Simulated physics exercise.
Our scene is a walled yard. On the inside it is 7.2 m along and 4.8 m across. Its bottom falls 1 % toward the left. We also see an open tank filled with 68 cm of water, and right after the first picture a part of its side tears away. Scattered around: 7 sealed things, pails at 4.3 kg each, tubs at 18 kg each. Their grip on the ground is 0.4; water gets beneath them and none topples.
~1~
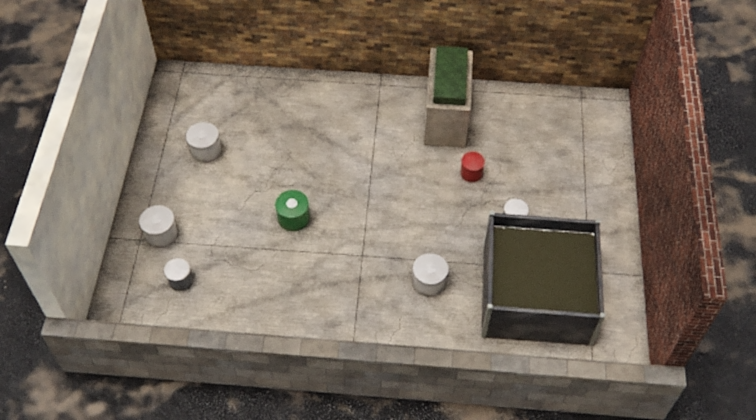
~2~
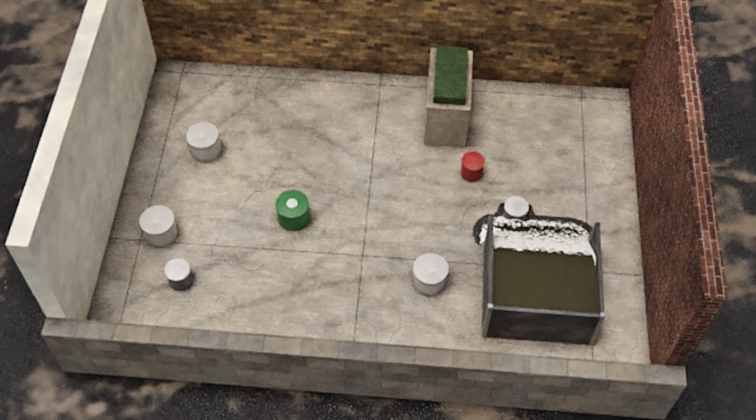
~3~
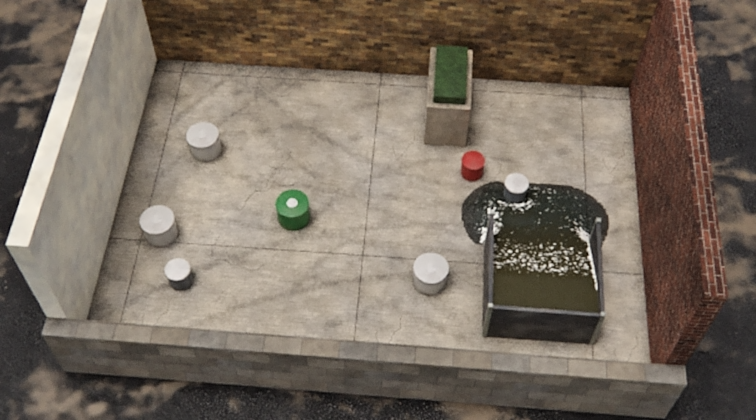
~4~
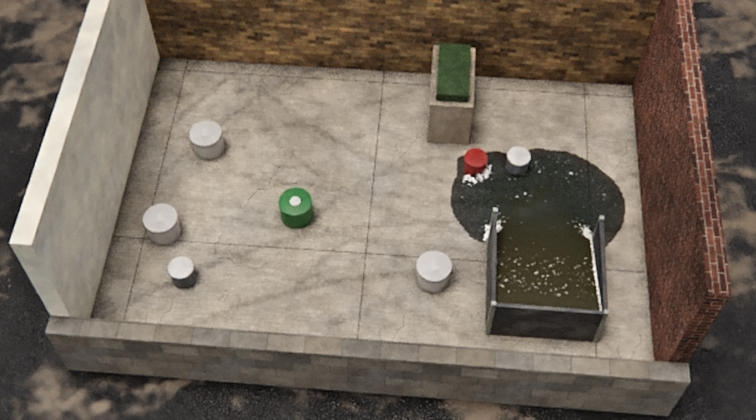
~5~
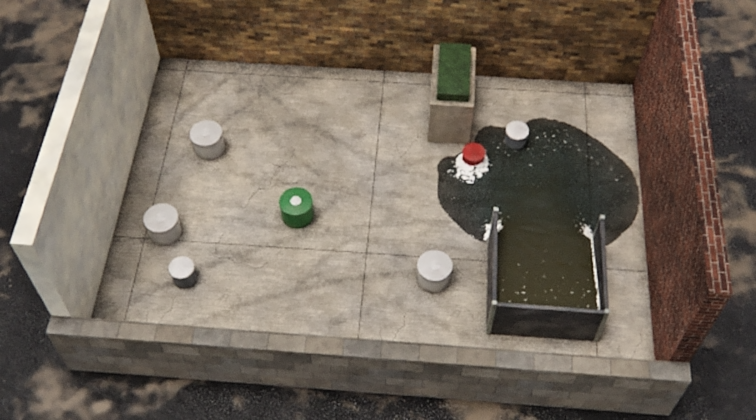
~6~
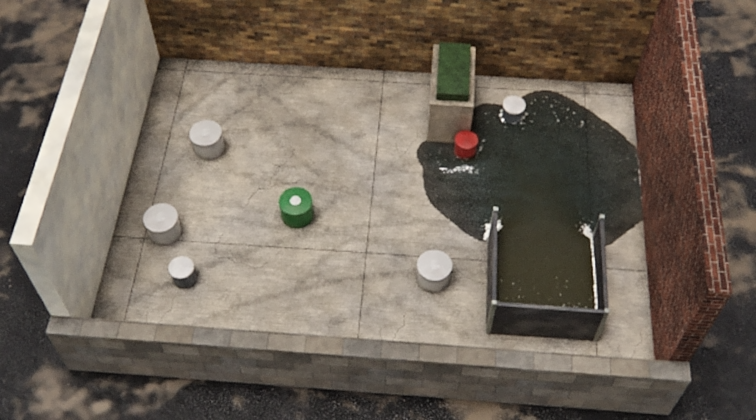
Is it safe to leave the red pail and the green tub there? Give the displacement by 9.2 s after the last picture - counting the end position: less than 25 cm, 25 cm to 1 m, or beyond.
Outcome: The red pail glides a long stretch, the green tub barely stirs.
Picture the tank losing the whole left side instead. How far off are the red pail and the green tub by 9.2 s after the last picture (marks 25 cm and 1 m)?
Then the red pail stays put, the green tub ends far away.
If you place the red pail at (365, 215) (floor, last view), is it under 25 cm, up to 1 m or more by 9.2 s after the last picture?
Observed: Object goes well off.
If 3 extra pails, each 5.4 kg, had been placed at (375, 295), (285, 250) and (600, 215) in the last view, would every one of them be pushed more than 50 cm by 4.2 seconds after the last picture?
Well, in that order it's lower, lower and higher.
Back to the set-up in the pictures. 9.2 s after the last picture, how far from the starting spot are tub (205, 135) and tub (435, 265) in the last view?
Respectively: 0 cm / 0 cm.
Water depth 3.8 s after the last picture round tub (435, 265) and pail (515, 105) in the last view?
Some 1 cm at the first, some 10 cm at the second.
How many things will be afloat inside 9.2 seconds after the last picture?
I get 1.
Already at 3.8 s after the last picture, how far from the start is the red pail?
By that time, close to 250 cm.
Then, 1.2 s after the last picture the red pail is near (339, 148), 1.9 m from its start, aground; the green tub is near (296, 201), 0.0 m from its start, aground; 1 afloat.
Then, 3.8 s after the last picture the red pail is near (293, 154), 2.5 m from its start, aground; the green tub is near (296, 201), 0.0 m from its start, aground; 1 afloat.
Then, 6.2 s after the last picture the red pail is near (282, 151), 2.7 m from its start, aground; the green tub is near (296, 201), 0.0 m from its start, aground; 0 afloat.
Then, 9.2 s after the last picture the red pail is near (282, 151), 2.7 m from its start, aground; the green tub is near (296, 201), 0.0 m from its start, aground; 1 afloat.
